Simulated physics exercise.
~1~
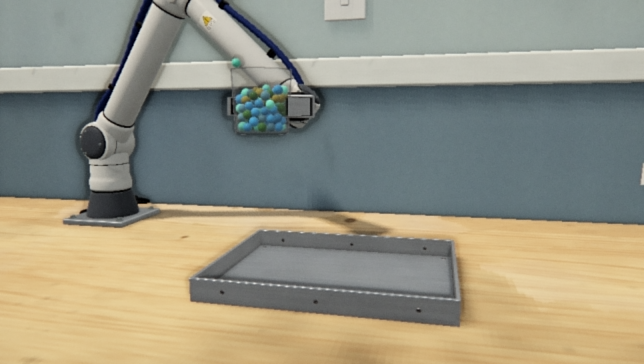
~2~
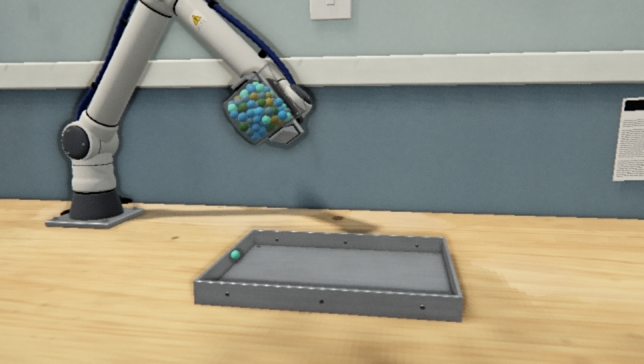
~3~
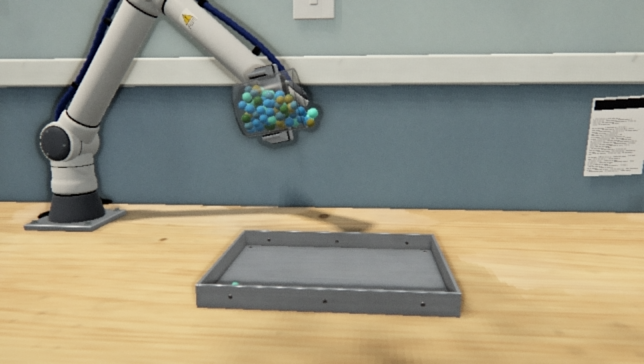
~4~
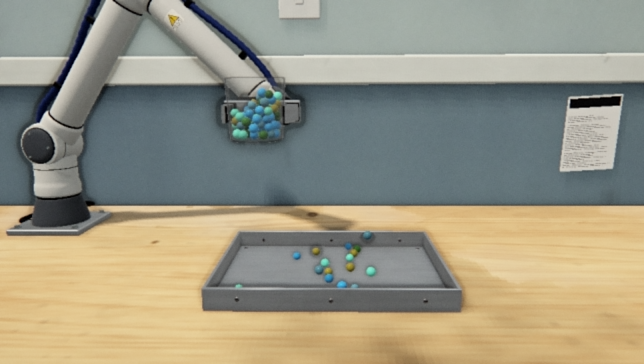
The footage shows a robot arm holding a clear container of blue, green and brownish balls above a grey tray on a wooden table, tipping it so that a few fall, then turning it back nearly upright, with most balls still inside and a small number scattered in the tray.
